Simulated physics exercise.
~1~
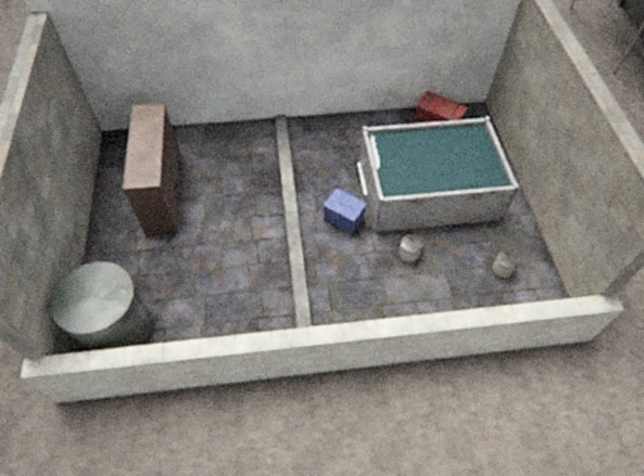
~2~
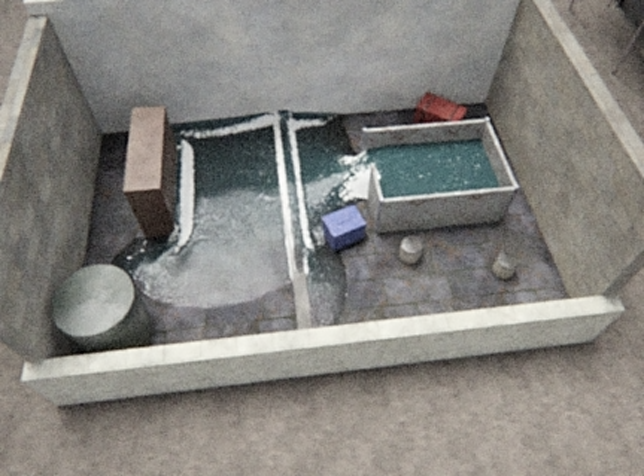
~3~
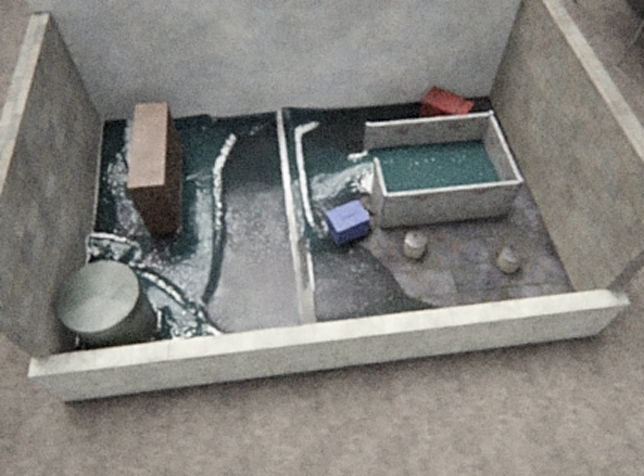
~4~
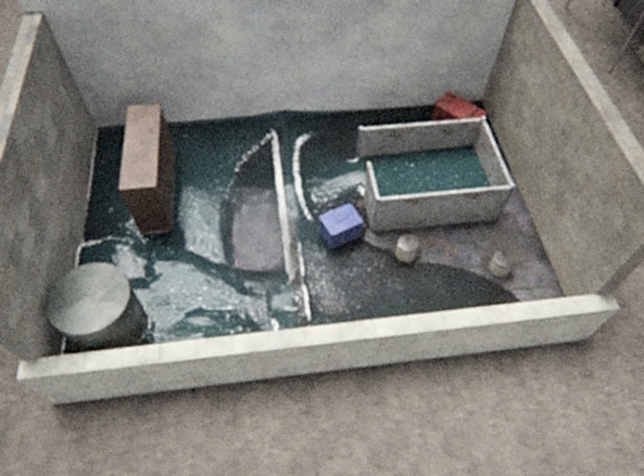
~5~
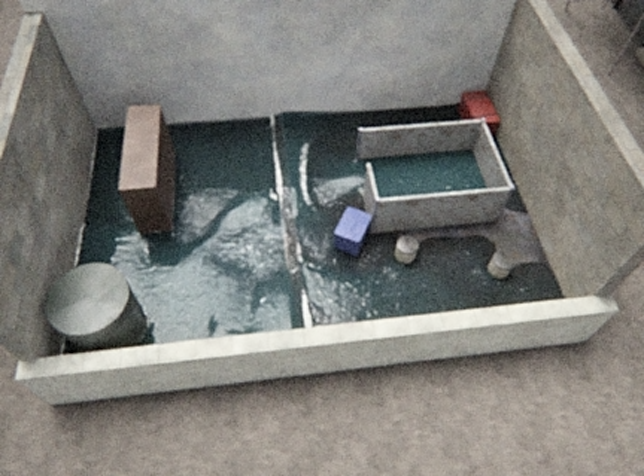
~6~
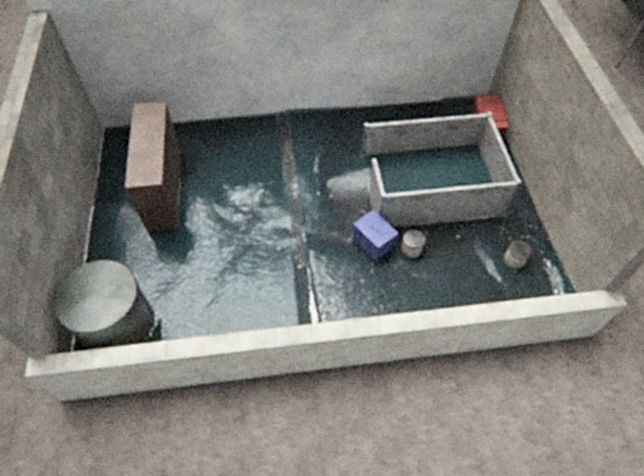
Water burst from the left end of a white tank in a walled yard, swept over a low kerb and spread across the whole floor, nudging a blue box and a red one gradually to the right until both sat in dark water, still right of the kerb.
